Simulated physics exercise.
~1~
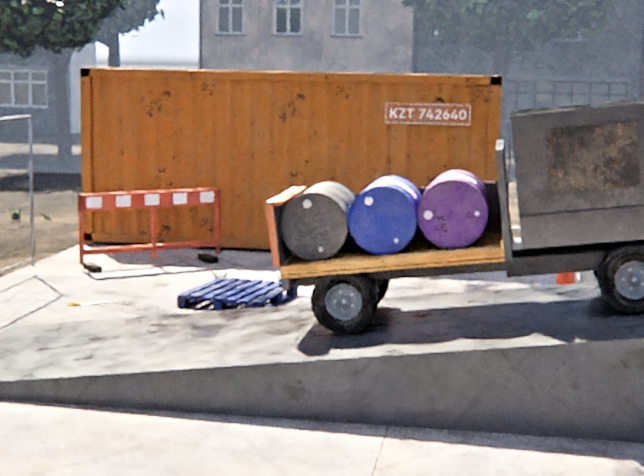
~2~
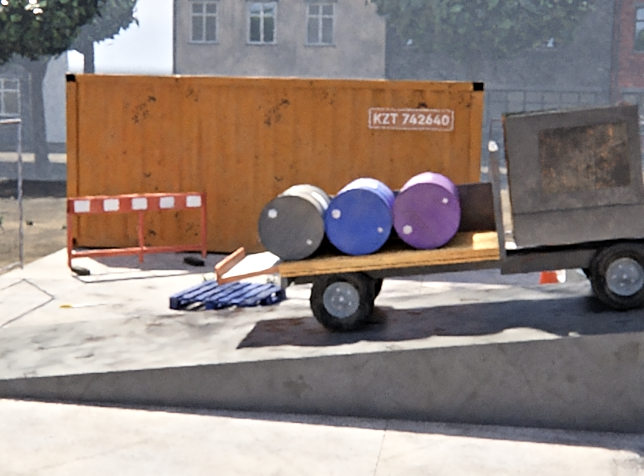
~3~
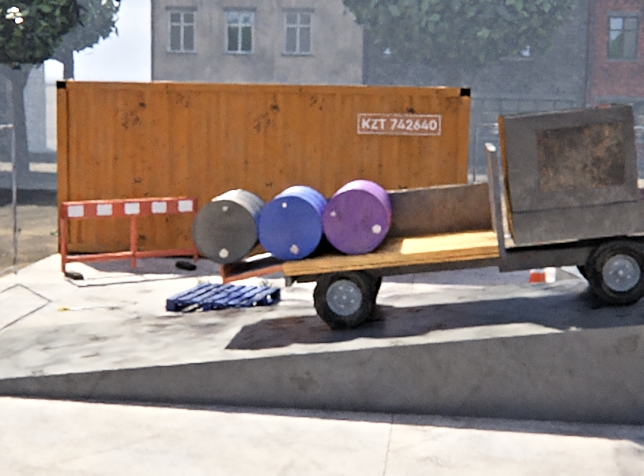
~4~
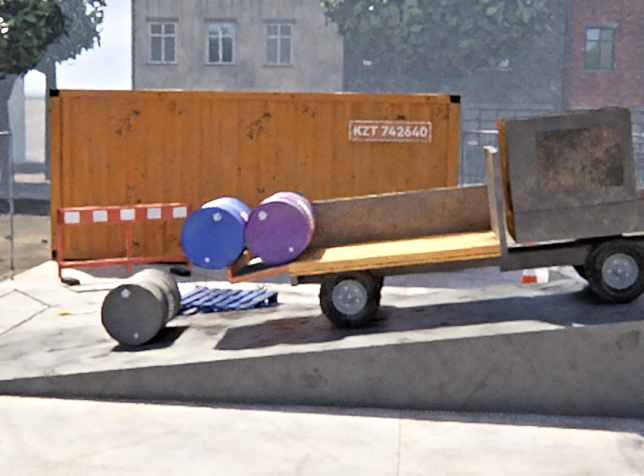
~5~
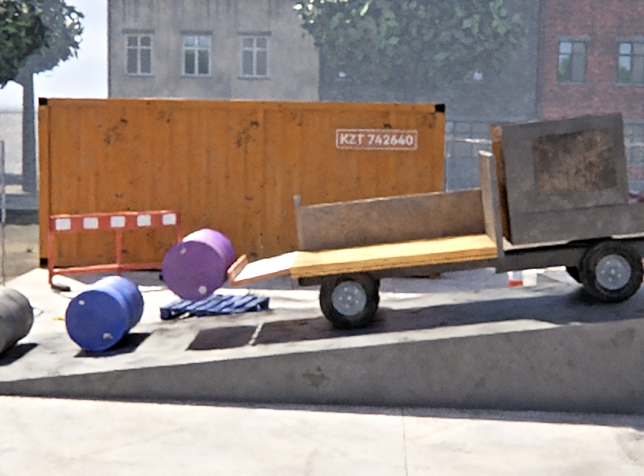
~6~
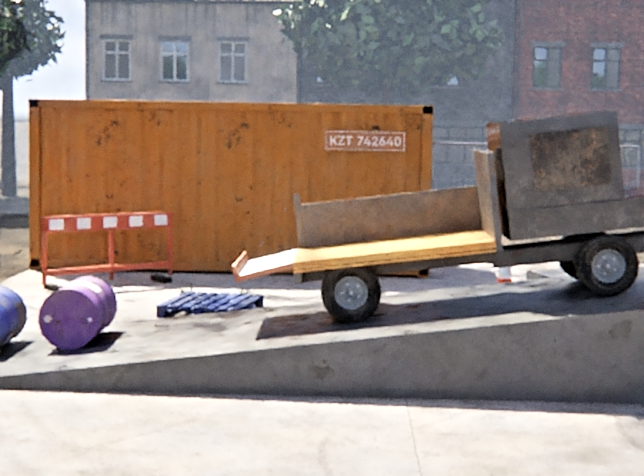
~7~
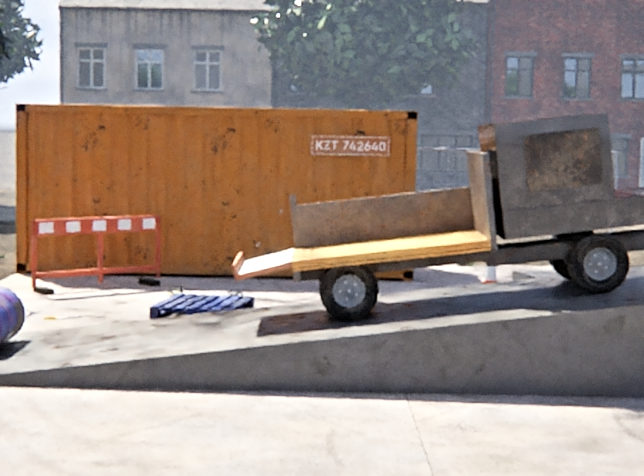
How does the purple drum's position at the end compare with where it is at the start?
At the start the purple drum lies on the pick-up's bed, to the right of the blue one. By the end it is down on the ground at the far left, behind the vehicle.
In this clip, the tailgate of a pick-up standing on a slope swings down, and a grey, a blue and a purple drum roll left off the bed in turn, drop to the ground and roll away, leaving the bed empty and one drum at the left edge.
